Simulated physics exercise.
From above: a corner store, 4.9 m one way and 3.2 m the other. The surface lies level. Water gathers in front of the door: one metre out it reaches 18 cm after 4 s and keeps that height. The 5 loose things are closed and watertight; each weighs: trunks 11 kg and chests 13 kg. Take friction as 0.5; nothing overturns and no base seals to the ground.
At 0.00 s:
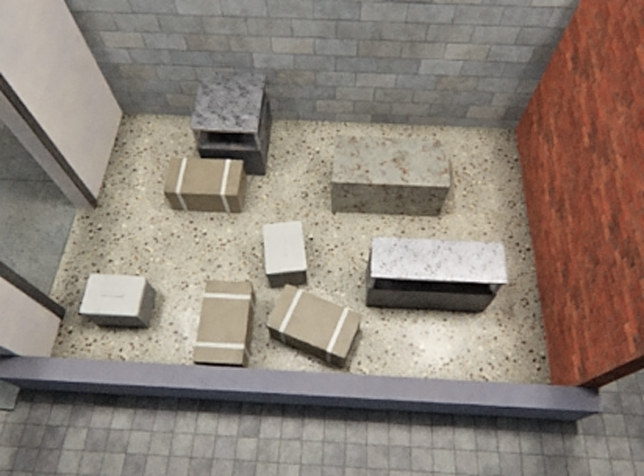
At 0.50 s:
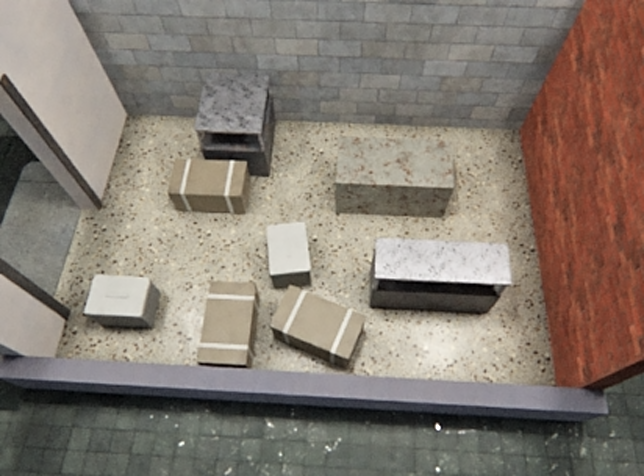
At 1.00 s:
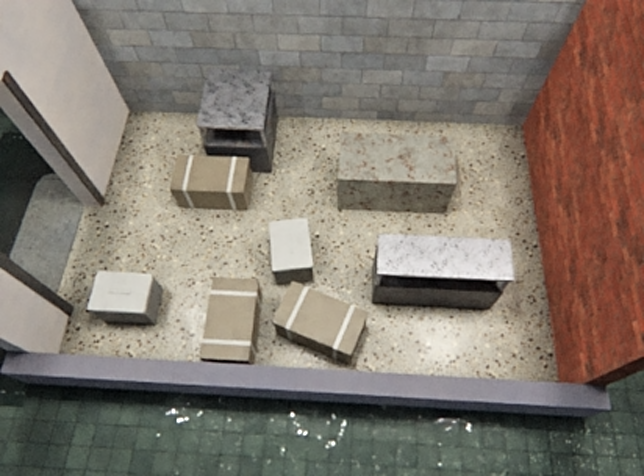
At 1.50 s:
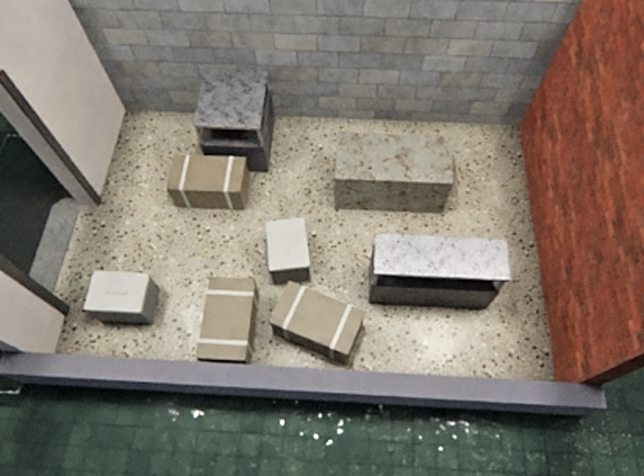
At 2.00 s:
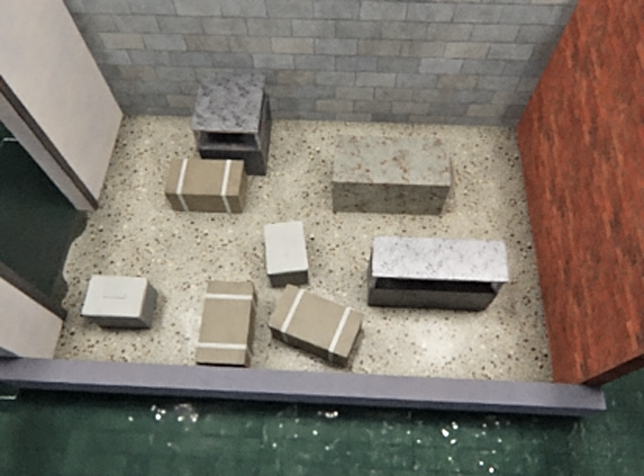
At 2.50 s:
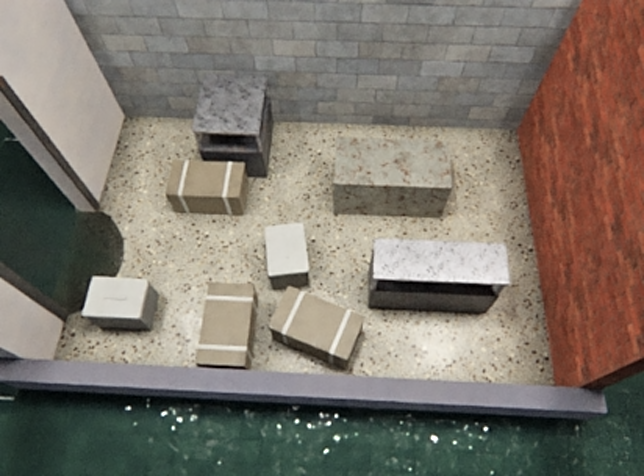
Dark green water spread over the paving outside a small walled room, then crept through the doorway on the left and onto the speckled floor, while the boxes and blocks inside stayed put.
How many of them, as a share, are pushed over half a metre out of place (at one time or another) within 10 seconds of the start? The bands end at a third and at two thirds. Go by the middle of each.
Share: At least two thirds.
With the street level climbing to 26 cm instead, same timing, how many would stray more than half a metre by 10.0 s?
Then 5.
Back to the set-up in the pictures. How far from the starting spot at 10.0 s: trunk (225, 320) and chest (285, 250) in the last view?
In turn: 200 cm, 250 cm.
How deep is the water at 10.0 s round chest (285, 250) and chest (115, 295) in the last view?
About 8 and 10 cm.
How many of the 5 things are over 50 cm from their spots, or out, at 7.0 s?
I count 4.
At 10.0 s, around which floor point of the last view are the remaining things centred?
Near (412, 269).
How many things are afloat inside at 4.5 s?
At that moment 0.
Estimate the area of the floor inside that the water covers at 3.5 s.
Roughly 2.0 m2.
After 3.5 s 0 of 5 are over 50 cm from their spots; 0 afloat.
After 4.5 s 0 of 5 are over 50 cm from their spots; 0 afloat.
After 7.0 s 4 of 5 are over 50 cm from their spots; 4 afloat.
After 10.0 s 5 of 5 are over 50 cm from their spots, and 5 have been at some point; 5 afloat.
